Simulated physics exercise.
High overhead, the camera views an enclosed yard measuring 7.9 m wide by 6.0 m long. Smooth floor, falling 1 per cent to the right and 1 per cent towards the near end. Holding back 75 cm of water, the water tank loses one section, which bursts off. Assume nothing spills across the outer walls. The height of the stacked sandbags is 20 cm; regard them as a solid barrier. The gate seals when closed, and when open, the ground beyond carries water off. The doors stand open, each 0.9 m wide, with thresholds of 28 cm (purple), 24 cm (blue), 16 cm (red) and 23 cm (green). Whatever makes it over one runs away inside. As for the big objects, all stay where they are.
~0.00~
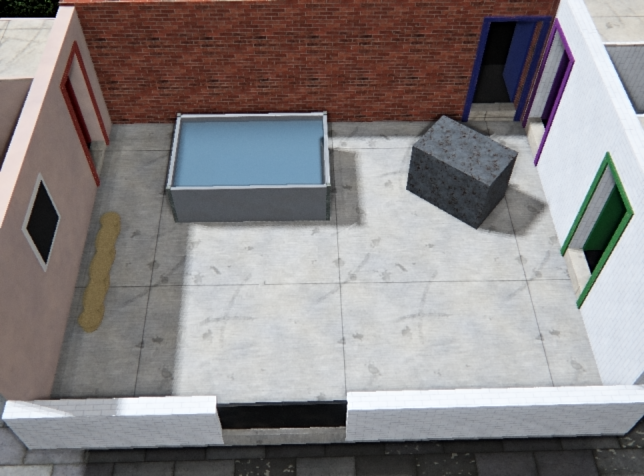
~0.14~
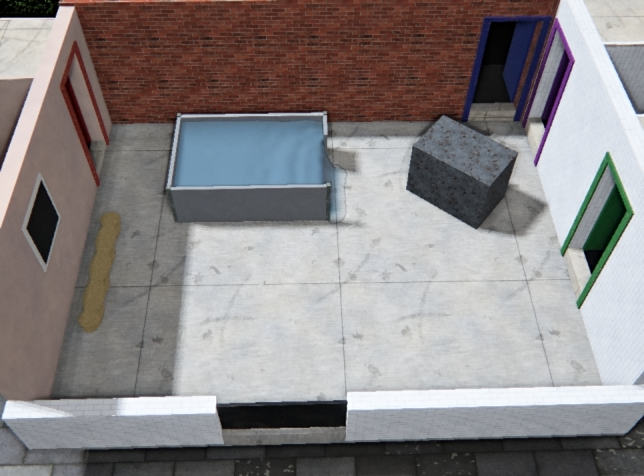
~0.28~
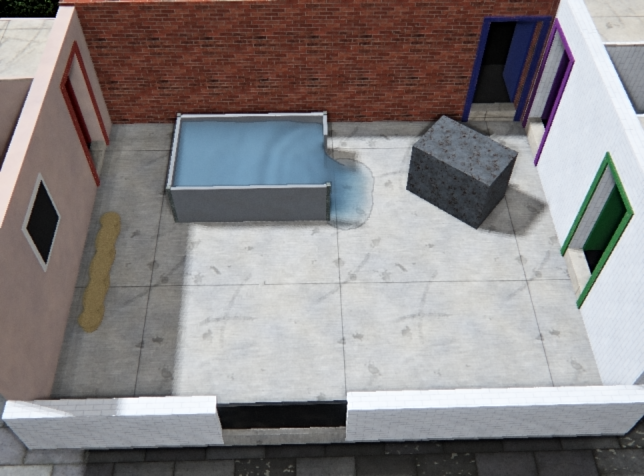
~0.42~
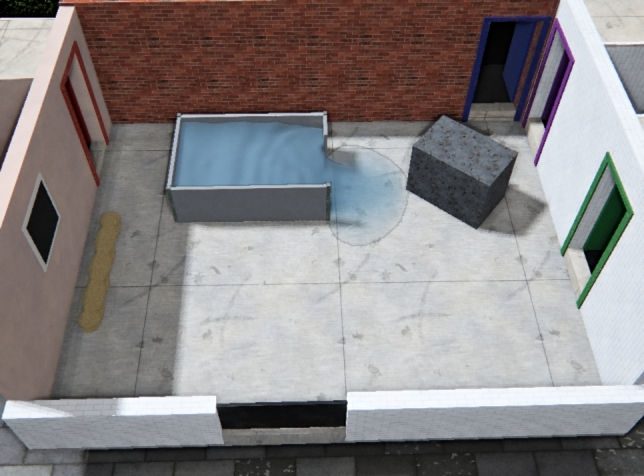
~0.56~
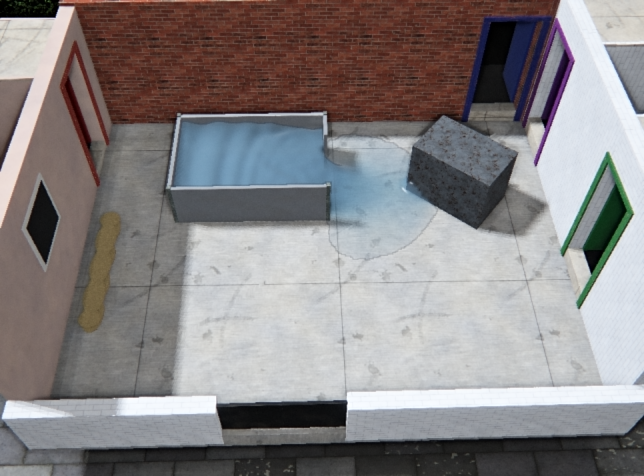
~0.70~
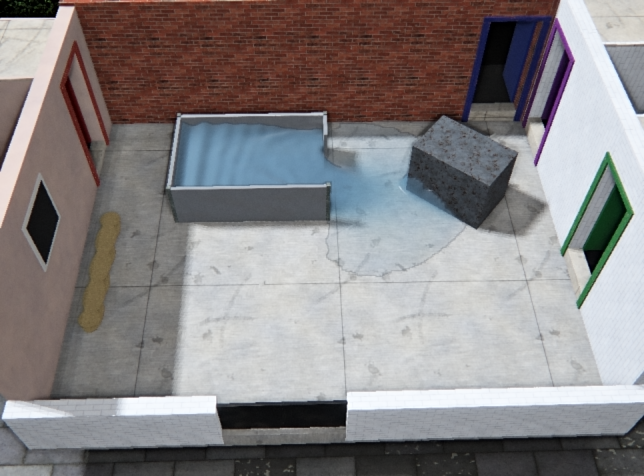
In a walled yard with a smooth pale floor, a rectangular tank of still water stands near the brick wall, left of a dark block. Water starts pouring from a gap in the tank's right side, fans out across the floor, reaches the block, and spreads further along its near side.
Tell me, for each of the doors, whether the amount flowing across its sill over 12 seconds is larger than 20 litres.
Result: The purple door holds the inflow within the limit; the blue door holds the inflow within the limit; the red door holds the inflow within the limit; the green door holds the inflow within the limit.
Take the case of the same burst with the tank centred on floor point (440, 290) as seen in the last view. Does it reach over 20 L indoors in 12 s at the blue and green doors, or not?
Well, blue ends up inside the mark and green ends up beyond the mark.
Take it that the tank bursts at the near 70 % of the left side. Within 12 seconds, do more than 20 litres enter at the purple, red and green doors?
Then: Purple not over, red above, green not over.
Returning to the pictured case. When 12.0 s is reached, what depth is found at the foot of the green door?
I'd put it at around 11.0 cm deep.
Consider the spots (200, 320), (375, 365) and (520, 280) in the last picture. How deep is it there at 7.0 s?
Spot one 3 cm, spot two 7 cm, spot three 18 cm.
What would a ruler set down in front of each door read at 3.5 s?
Depths: Purple door 25 cm, blue door 16 cm, red door 0 cm, green door 17 cm.
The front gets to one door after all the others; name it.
Red.
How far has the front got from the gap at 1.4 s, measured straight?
Distance: Approx. 4.4 m.
After 1.4 s water covers 25 % of the floor and is deepest (44 cm) near (405, 191); purple door not reached, blue door 12 cm at the sill, 0 L in, red door not reached, green door 6 cm at the sill, 0 L in.
After 2.2 s water covers 35 % of the floor and is deepest (46 cm) near (600, 410); purple door 26 cm at the sill, 0 L in, blue door 13 cm at the sill, 0 L in, red door not reached, green door 22 cm at the sill, 0 L in.
After 3.5 s water covers 45 % of the floor and is deepest (36 cm) near (588, 410); purple door 25 cm at the sill, 6 L in, blue door 16 cm at the sill, 1 L in, red door not reached, green door 17 cm at the sill, 1 L in.
After 7.0 s water covers 85 % of the floor and is deepest (21 cm) near (537, 411); purple door 12 cm at the sill, 7 L in, blue door 10 cm at the sill, 2 L in, red door 3 cm at the sill, 0 L in, green door 18 cm at the sill, 1 L in.
After 12.0 s water covers 95 % of the floor and is deepest (12 cm) near (164, 420); purple door 7 cm at the sill, 7 L in, blue door 6 cm at the sill, 2 L in, red door 8 cm at the sill, 0 L in, green door 11 cm at the sill, 1 L in.
